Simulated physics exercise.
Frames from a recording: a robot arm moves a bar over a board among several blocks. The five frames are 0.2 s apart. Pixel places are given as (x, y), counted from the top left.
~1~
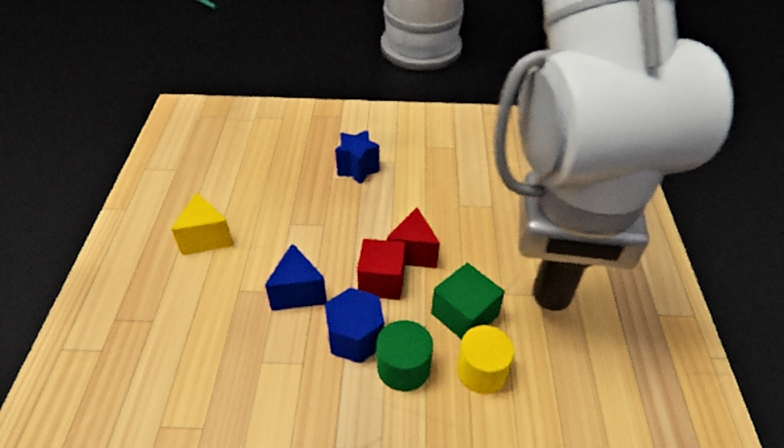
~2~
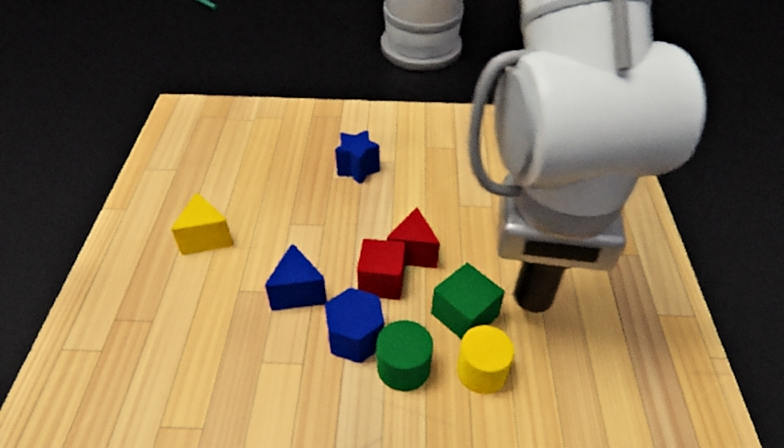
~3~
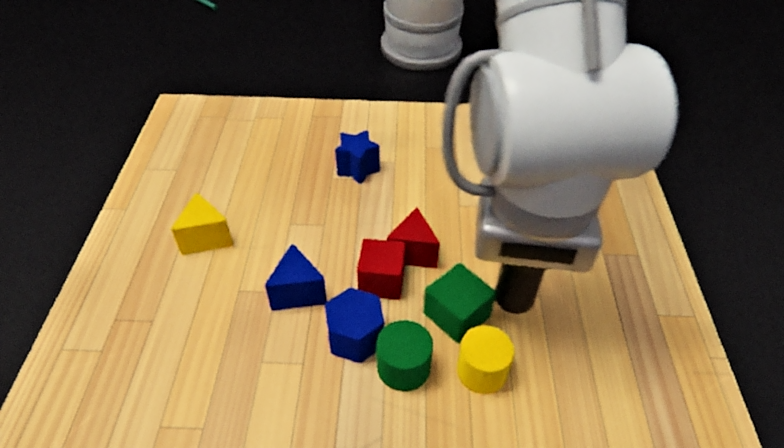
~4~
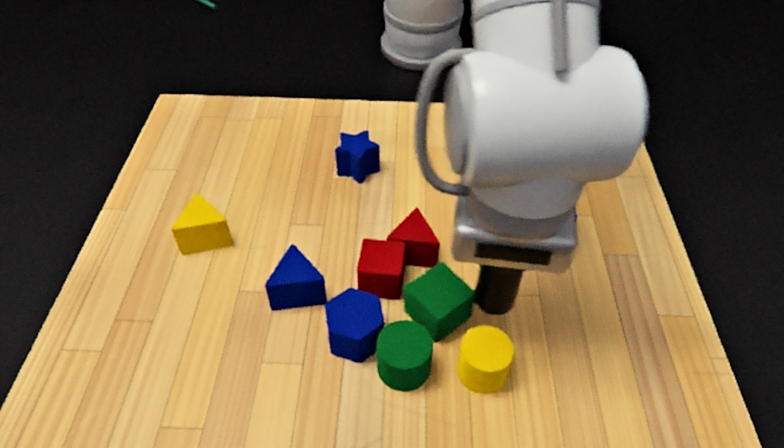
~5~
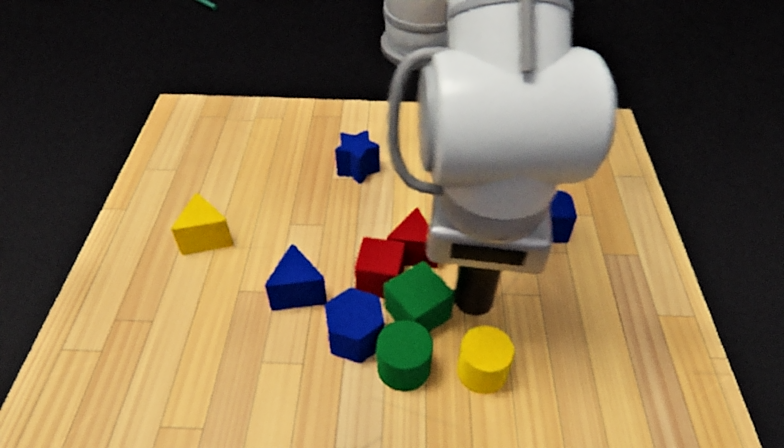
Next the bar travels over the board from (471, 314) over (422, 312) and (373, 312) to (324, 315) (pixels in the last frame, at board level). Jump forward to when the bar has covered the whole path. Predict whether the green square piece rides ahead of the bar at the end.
It is driven along in front.
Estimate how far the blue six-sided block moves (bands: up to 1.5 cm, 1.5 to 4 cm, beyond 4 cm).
The largest band: Over 4 cm.
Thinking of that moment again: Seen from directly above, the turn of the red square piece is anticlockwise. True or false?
My answer: False.
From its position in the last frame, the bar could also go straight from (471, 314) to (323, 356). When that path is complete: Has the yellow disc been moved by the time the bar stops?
Answer: No.
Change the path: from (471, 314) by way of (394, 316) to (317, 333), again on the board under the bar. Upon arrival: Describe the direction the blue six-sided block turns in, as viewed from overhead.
It spins against the clock.
What follows on the original path. One third of the way, bar (422, 297); blue six-sided block (325, 319), turned 30° anticlockwise; red square piece (358, 245), turned 55° clockwise; green square piece (368, 285).
Two thirds of the way, bar (372, 298); blue three-sided block (265, 261), turned 35° clockwise; blue six-sided block (276, 330), turned 50° anticlockwise; red square piece (349, 240), turned 70° clockwise; green square piece (316, 287).
At the end, bar (322, 301); blue three-sided block (249, 259), turned 90° clockwise; blue six-sided block (234, 347), turned 85° anticlockwise; red square piece (349, 240), turned 70° clockwise; green square piece (264, 291).
